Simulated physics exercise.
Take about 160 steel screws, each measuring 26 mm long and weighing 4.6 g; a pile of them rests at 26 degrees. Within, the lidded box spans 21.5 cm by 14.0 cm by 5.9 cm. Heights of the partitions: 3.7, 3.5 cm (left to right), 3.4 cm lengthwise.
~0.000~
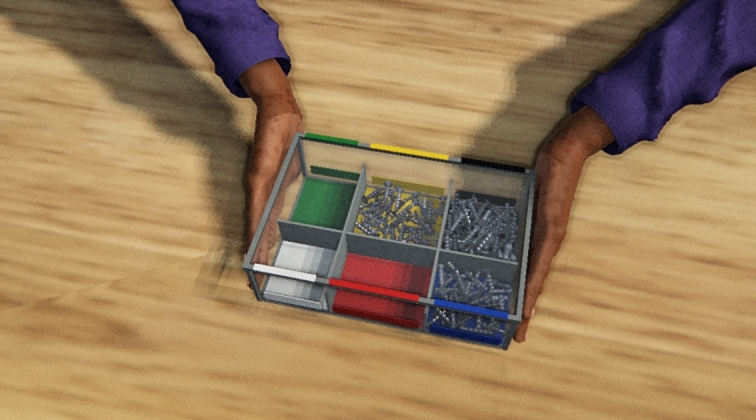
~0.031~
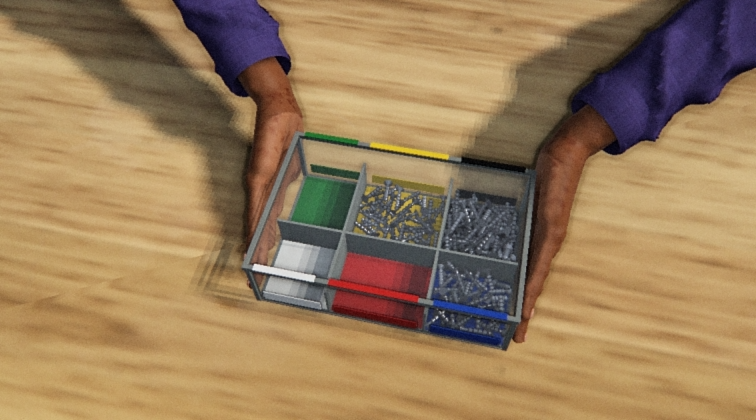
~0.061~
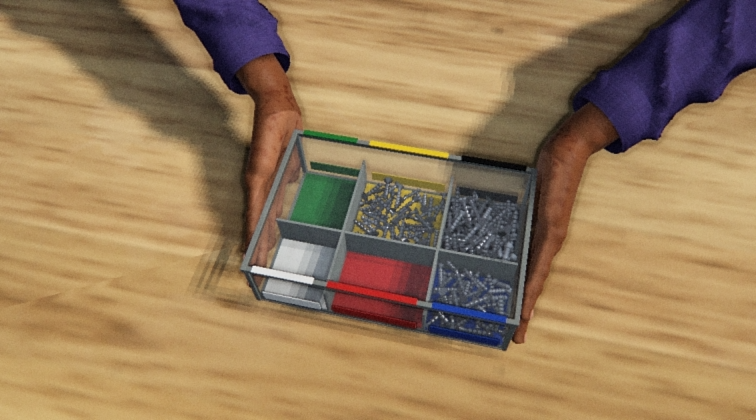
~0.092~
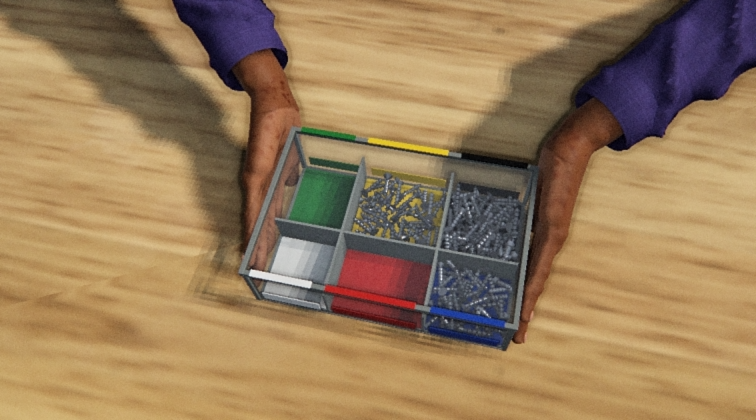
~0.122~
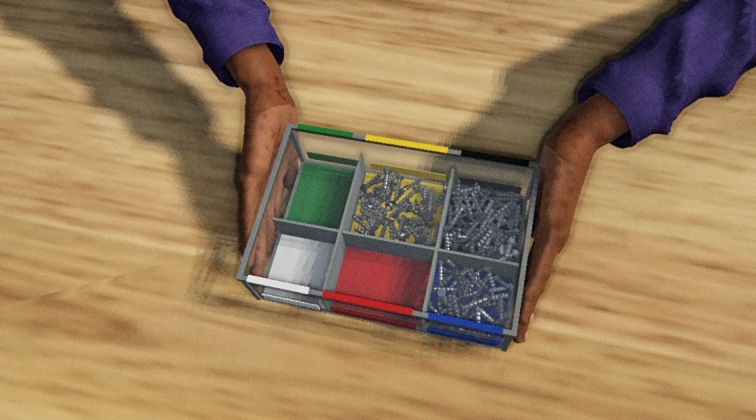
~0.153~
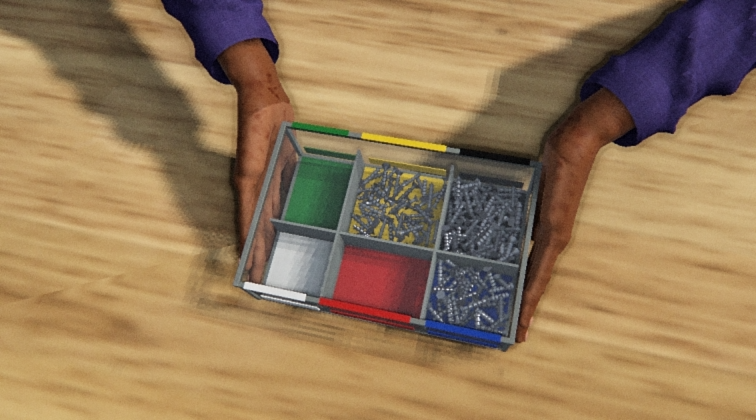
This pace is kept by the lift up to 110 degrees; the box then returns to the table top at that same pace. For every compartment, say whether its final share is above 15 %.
Red: Yes, blue: Yes, green: No, yellow: No, white: No, black: No.
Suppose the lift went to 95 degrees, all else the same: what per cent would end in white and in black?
White 5 %, black 10 %.
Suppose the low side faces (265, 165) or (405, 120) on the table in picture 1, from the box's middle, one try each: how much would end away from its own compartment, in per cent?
Approximately 70 percent, then 30 percent.
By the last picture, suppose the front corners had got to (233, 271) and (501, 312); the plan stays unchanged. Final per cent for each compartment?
It comes out as red at 25 percent, blue at 25 percent, green at 0 percent, yellow at 5 percent, white at 45 percent and black at 5 percent.
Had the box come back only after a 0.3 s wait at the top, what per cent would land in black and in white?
Black keeps 0% and white keeps 10%.
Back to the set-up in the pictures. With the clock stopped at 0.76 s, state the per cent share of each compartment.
Red 15; blue 40; green 0; yellow 15; white 0; black 25.
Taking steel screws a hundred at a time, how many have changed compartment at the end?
About 75 %.
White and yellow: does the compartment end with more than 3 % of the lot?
So white is a pass and yellow is a miss.
Then, at 0.76 s, tilt 110 degrees; red 15 %, blue 40 %, yellow 15 %, black 25 %.
After 1.16 s, tilt 49 degrees; red 35 %, blue 55 %, white 5 %.
Then, at 1.65 s, tilt 0 degrees; red 35 %, blue 55 %, white 10 %.
At rest (2.0 s), red 35 %, blue 55 %, green 0 %, yellow 0 %, white 10 %, black 0 %.
